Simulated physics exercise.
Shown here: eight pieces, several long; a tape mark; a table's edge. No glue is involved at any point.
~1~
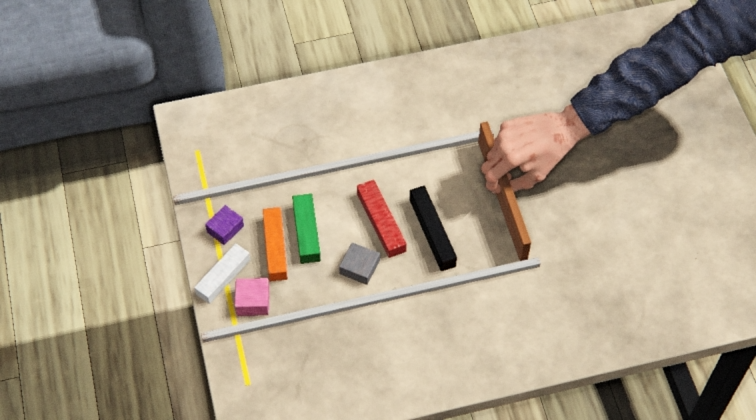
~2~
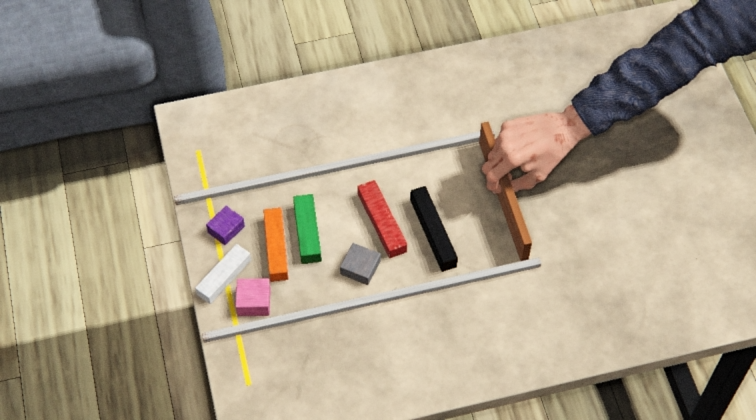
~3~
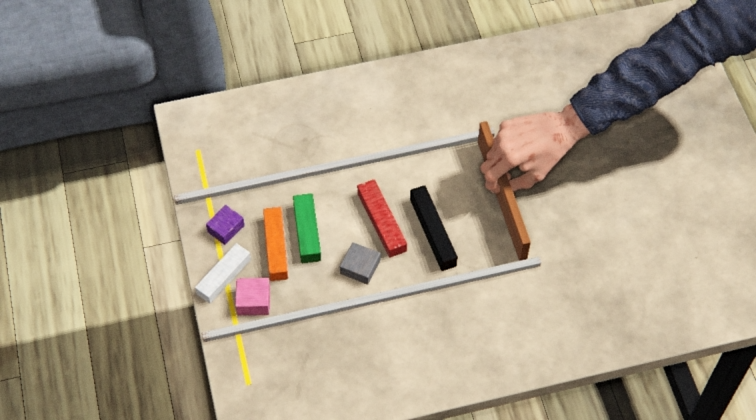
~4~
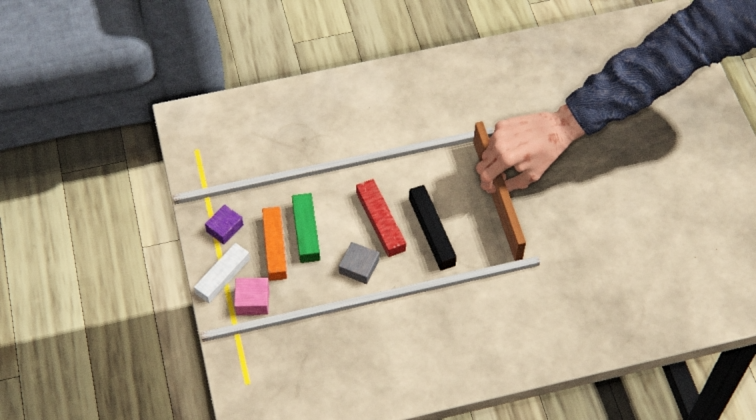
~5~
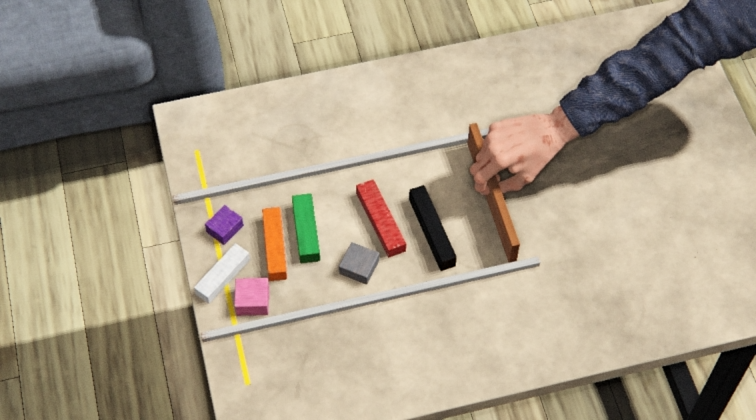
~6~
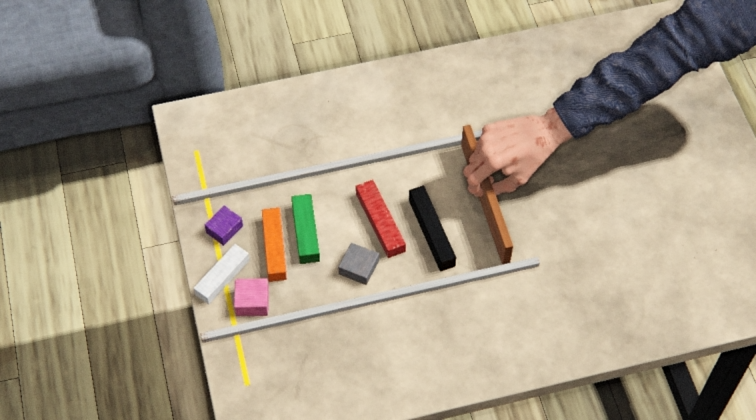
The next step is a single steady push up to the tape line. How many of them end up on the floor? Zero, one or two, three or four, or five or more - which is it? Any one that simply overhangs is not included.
Band: Five and up.
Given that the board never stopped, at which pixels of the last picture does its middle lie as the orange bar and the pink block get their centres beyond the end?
I'd put it close to (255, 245), and close to (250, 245) for the other one.
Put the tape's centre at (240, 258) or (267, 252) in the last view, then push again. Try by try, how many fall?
Try 1: 4; try 2: 2.
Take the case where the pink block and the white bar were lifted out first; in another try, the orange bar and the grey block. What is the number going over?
I'd say 3 the first time and 3 the second time.
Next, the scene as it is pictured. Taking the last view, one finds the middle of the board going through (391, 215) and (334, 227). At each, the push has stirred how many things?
First 3, then 5.
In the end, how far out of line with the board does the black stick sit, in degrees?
About 0° out of line.
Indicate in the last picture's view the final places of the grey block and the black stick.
Grey block: (198, 316); black stick: (215, 275).
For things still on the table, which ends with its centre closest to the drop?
Foremost is the grey block.
Soon after, none off yet; white bar at rest near (222, 274); purple block at rest near (224, 225); pink block at rest near (252, 297).
Then, none off yet; white bar tipped a little near (183, 288); purple block tipped a little near (167, 235); pink block moved about its own width near (216, 308).
By the end, the number that fall off is five or more; fallen, green stick, orange bar, pink block, purple block and white bar.
